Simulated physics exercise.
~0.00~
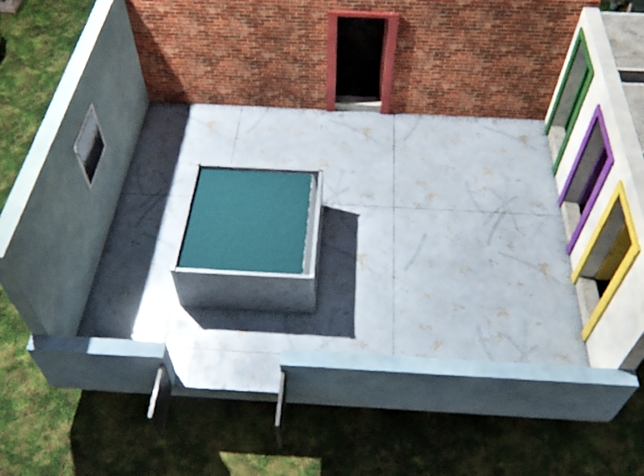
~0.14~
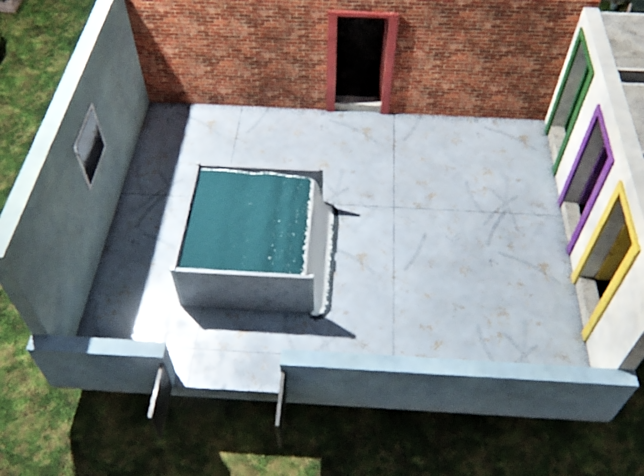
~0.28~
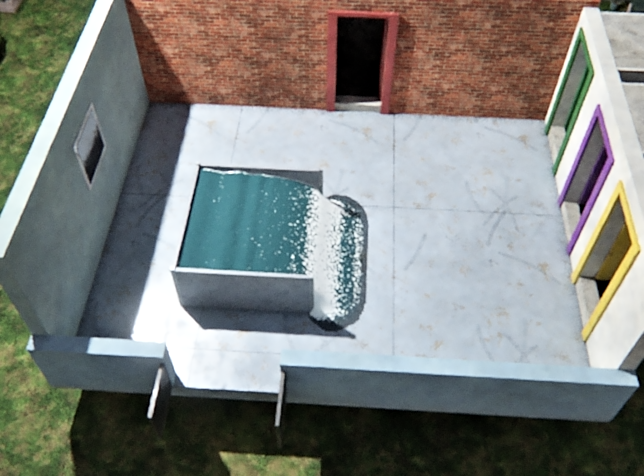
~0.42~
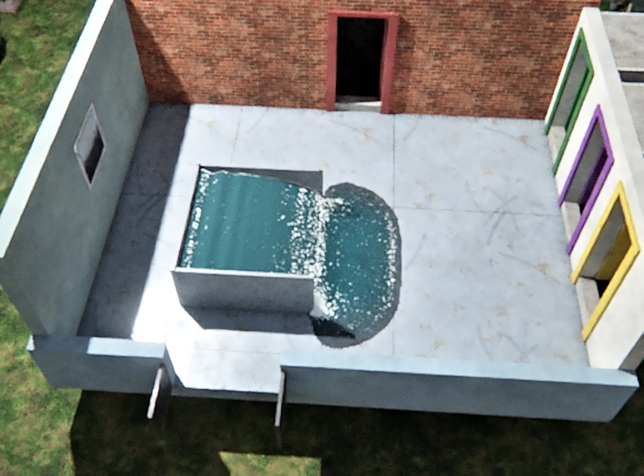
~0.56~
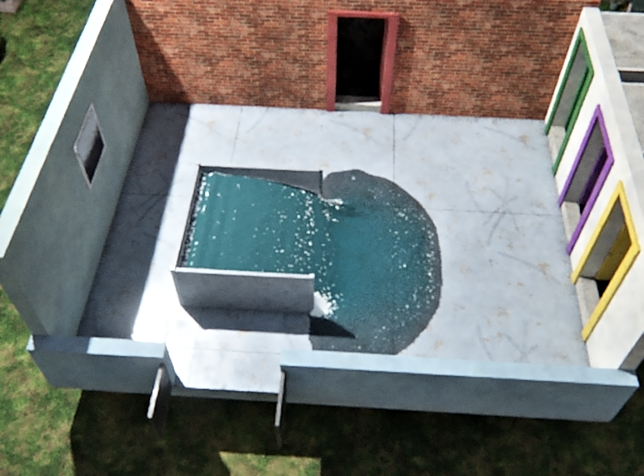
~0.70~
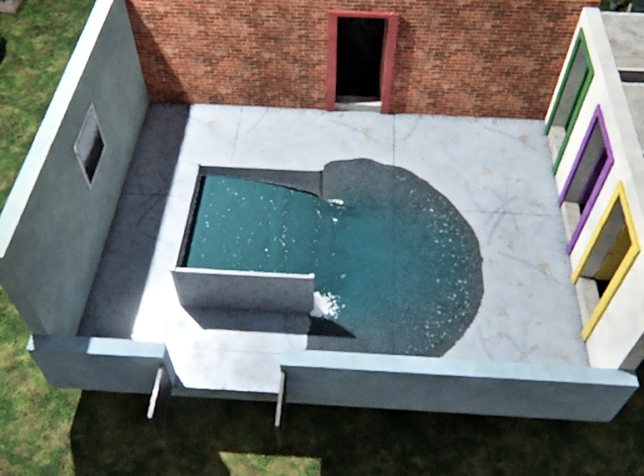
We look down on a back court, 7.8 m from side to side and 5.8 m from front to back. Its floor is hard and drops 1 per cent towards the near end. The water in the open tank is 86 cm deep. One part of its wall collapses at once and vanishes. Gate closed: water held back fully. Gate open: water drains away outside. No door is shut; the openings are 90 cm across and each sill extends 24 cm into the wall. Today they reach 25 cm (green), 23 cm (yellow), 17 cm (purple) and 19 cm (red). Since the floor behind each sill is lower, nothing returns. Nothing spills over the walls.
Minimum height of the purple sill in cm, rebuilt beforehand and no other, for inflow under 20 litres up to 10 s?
29 cm.
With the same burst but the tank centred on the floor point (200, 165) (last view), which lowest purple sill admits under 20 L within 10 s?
About 25 centimetres.
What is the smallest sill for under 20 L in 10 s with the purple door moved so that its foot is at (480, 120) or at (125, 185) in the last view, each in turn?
Roughly 16 cm, then roughly 11.5 cm.
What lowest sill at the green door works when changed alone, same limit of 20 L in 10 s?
Green: Roughly 19 cm.
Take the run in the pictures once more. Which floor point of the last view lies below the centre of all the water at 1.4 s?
The balance point sits at roughly (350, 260).
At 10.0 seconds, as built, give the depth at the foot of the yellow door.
About 9.0 centimetres deep.
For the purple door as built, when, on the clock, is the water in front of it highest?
About 2.0 seconds.
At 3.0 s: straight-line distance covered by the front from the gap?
About 5.4 m.
After 1.4 s water covers 45 % of the floor, deepest (40 cm) near (574, 292); 28 cm at the purple door, 8 litres in over its 17 cm sill.
After 3.0 s water covers 55 % of the floor, deepest (40 cm) near (492, 379); 27 cm at the purple door, 134 litres in over its 17 cm sill.
After 10.0 s water covers 100 % of the floor, deepest (16 cm) near (180, 298); 6 cm at the purple door, 162 litres in over its 17 cm sill.
At the purple door as built, the water arrived by 1.2 s and peaked near 36 cm at 2.0 s.
Run again over the same 10 s with other heights there, 57 litres in over 24 cm, 6 litres over 32.5 cm. The limit of 20 litres is kept from about 29 cm up.
